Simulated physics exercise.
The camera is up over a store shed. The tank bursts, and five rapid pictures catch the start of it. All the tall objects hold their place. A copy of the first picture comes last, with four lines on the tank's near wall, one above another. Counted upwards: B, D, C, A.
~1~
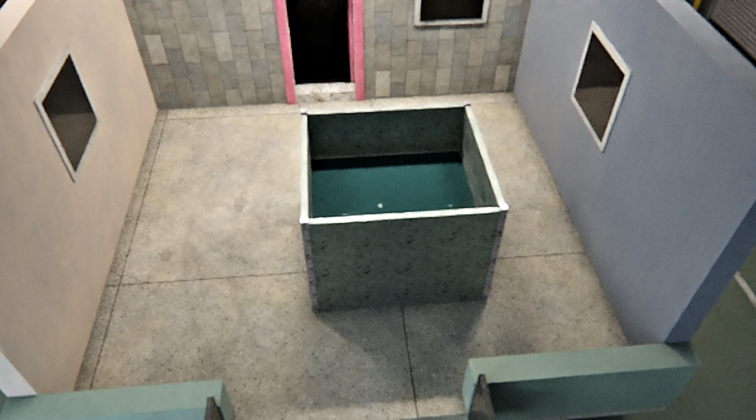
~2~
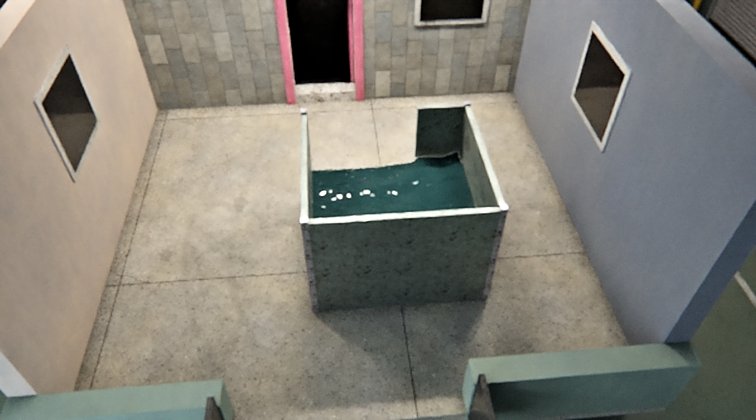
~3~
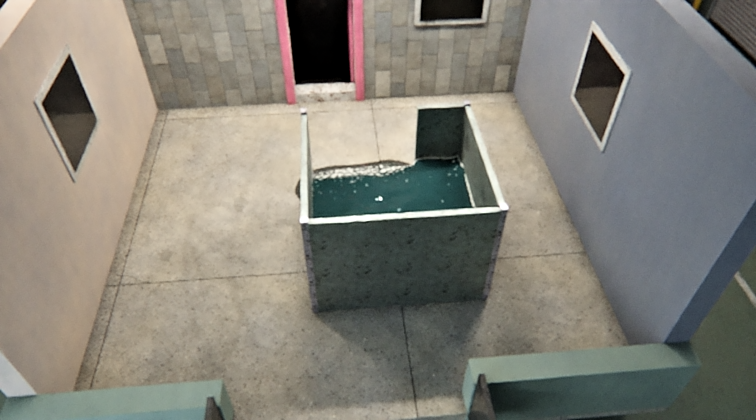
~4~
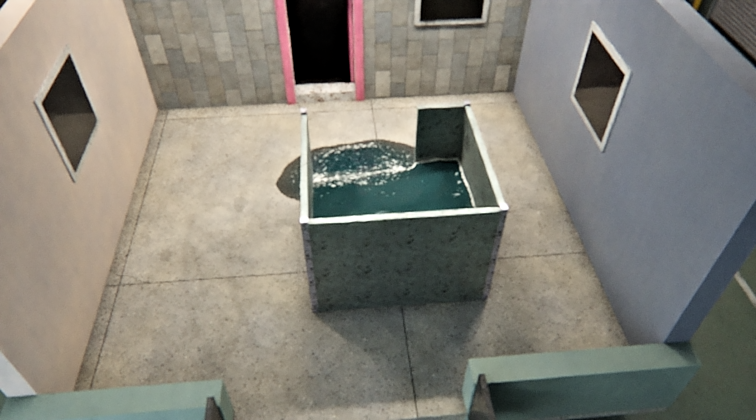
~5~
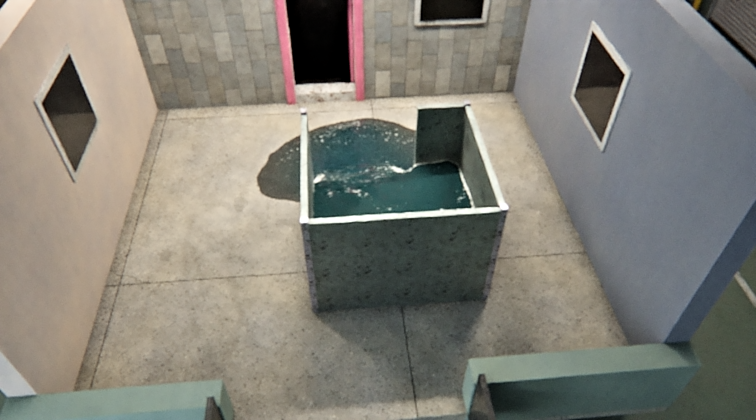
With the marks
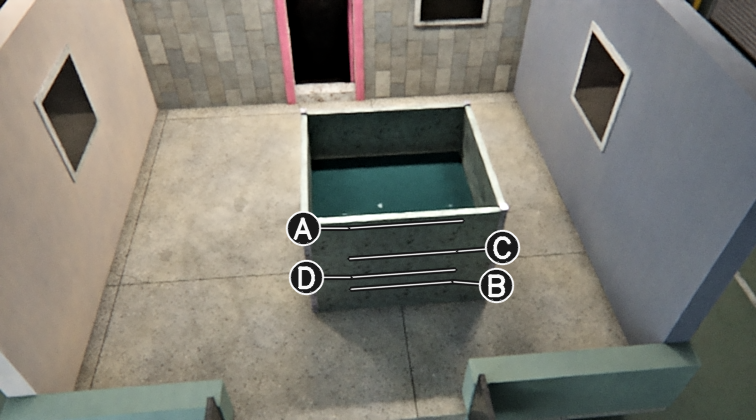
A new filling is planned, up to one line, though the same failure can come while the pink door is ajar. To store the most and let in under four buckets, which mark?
Choose B.
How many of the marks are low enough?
One of the four.
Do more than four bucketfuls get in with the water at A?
Yes, that goes wrong.
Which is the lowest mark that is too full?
D.
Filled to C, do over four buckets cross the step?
Yes, that goes wrong.
On the marked copy, A at (405, 224); B at (402, 285); C at (404, 255); D at (403, 273); from the bottom up B, D, C, A.
If A is chosen, dozens of bucketfuls pour in.
If B is chosen, a bucket or two gets in.
If C is chosen, dozens of bucketfuls pour in.
If D is chosen, about 11 bucketfuls get in.
